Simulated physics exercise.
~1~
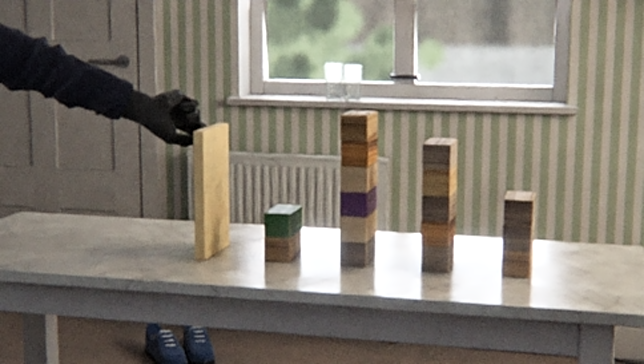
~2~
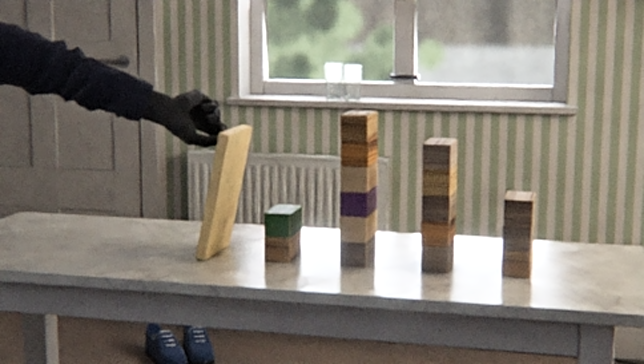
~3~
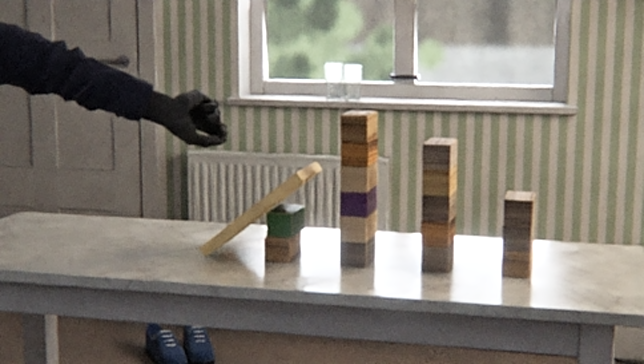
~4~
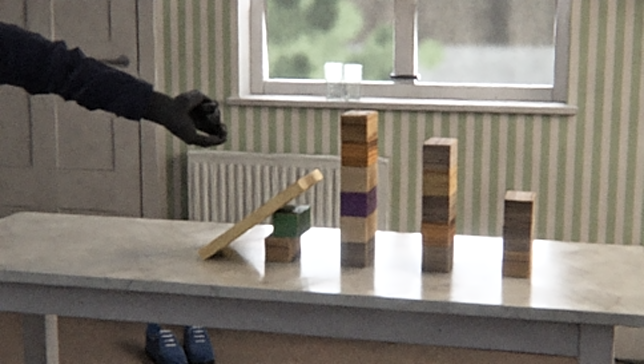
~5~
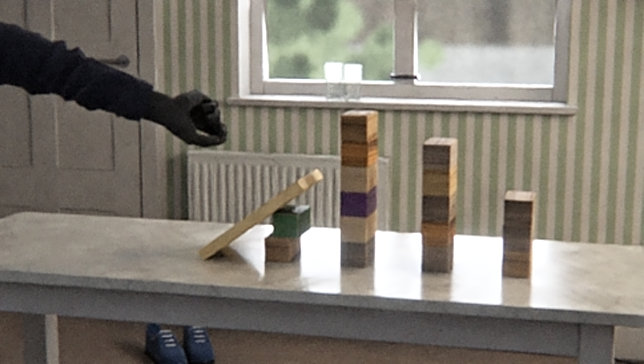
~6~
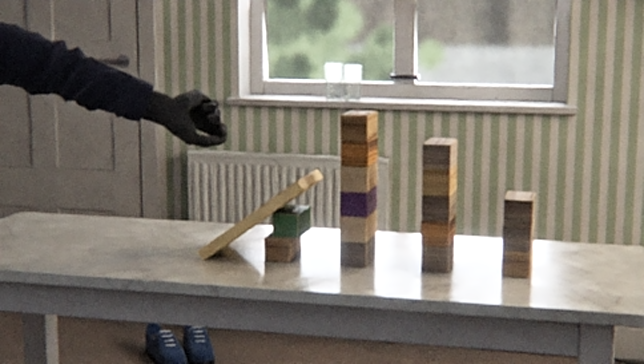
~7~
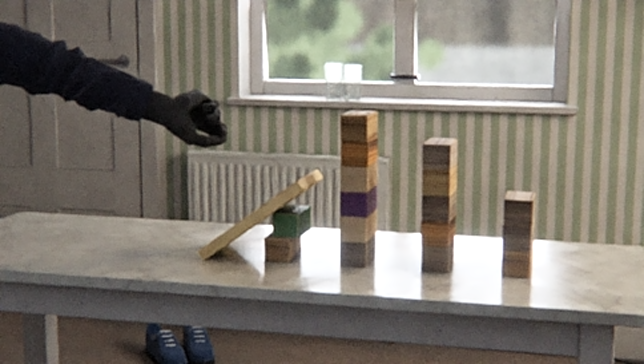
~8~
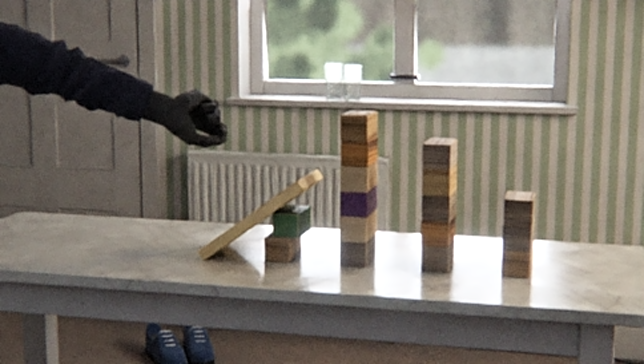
The video shows a dark hand tipping an upright wooden board to the right on a table, beside a row of four block stacks. The board falls against the shortest stack, nudges its green top block slightly right, and rests leaning there while all the stacks stay standing.
